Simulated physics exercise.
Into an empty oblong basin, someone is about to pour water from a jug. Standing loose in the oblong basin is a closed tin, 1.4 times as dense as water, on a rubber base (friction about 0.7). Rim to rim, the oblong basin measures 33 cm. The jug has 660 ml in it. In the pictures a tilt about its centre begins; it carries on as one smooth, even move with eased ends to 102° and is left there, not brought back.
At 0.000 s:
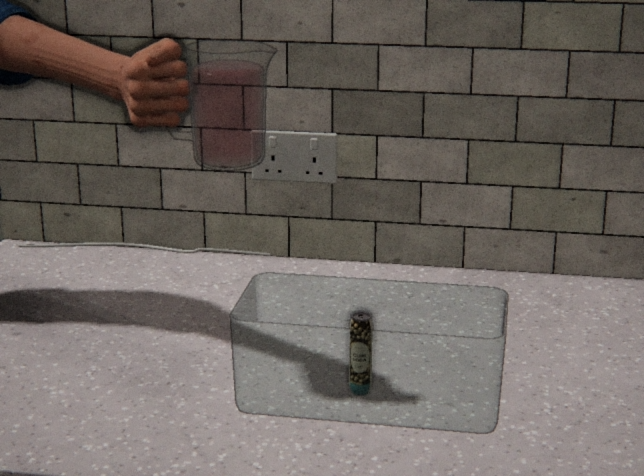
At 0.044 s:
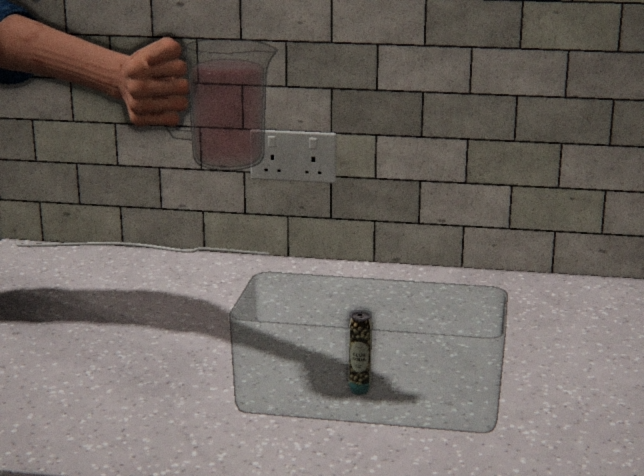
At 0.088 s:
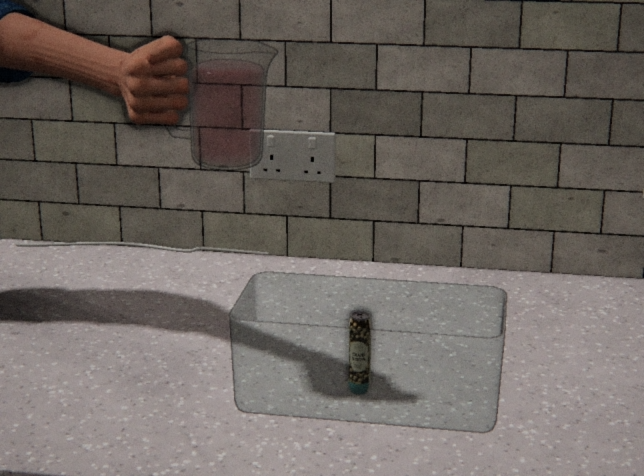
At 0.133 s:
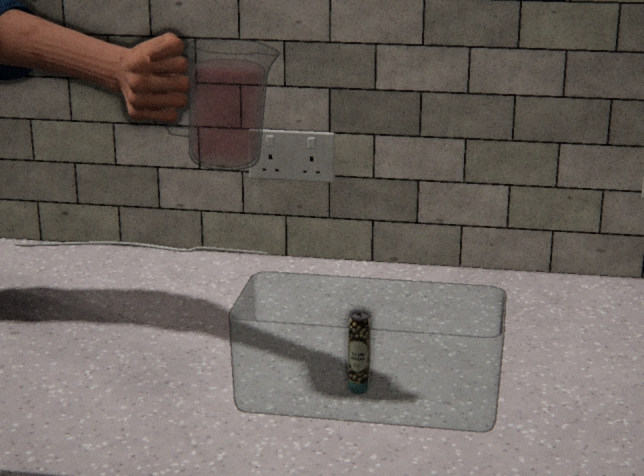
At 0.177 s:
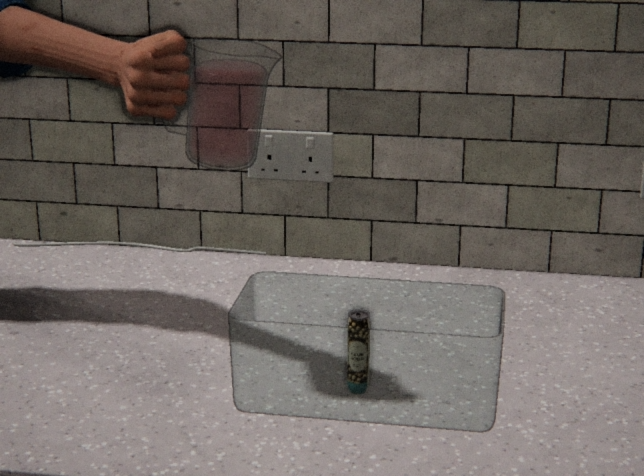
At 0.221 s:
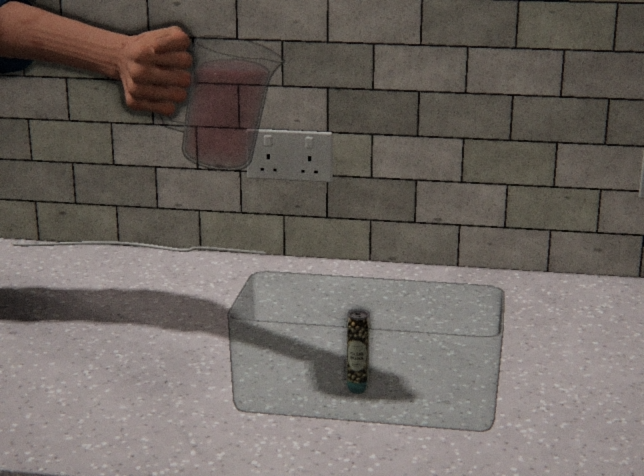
To begin with, a fist holds a jug of reddish liquid upright at the upper left, above and beside a clear, empty oblong basin with a small closed tin standing inside. Then the hand slowly tilts the jug slightly to the right, while the basin and tin stay still.
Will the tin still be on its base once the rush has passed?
It's going to keep its balance.
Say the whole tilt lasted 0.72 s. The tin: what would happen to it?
Outcome - the tin remains standing.
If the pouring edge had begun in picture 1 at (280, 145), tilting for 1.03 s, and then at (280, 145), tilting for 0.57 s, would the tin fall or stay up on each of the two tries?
Try 1: Tipped over; try 2: Tipped over.
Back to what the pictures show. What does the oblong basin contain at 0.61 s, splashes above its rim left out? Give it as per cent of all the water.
0 %, roughly.
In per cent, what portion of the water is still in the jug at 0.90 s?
Around 44 in a hundred is still there.
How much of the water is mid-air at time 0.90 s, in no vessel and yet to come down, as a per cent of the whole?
Close to 32 in every hundred parts.
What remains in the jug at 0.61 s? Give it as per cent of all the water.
About 88 percent.
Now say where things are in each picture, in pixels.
In the first picture, it leans 0°; its right rim is at (277, 49); the water meets the walls at (193, 65) and (265, 68); the oblong basin's rim runs from (243, 296) to (506, 314); the tin's top is at (361, 320).
In the second picture, it leans 0°; its right rim is at (277, 50); the water meets the walls at (192, 65) and (265, 68).
In the third picture, it leans 2°; its right rim is at (278, 51); the water meets the walls at (193, 64) and (265, 69).
In the fourth picture, it leans 4°; its right rim is at (280, 53); the water meets the walls at (194, 64) and (266, 69).
In the fifth picture, it leans 7°; its right rim is at (282, 56); the water meets the walls at (196, 64) and (268, 69).
In the sixth picture, it leans 11°; its right rim is at (285, 60); the water meets the walls at (197, 67) and (271, 69).
After 0.61 s the tilt is 66° and 89 per cent is still to pour; the tin stands where it began.
After 0.90 s the tilt is 98° and 43 per cent is still to pour; the tin stands where it began.
After 1.20 s the tilt is 102° and 7 per cent is still to pour; the tin stands where it began.
After 1.53 s the tilt is 102° and 0 per cent is still to pour; the tin stands where it began.
In the end the tin stands where it began.
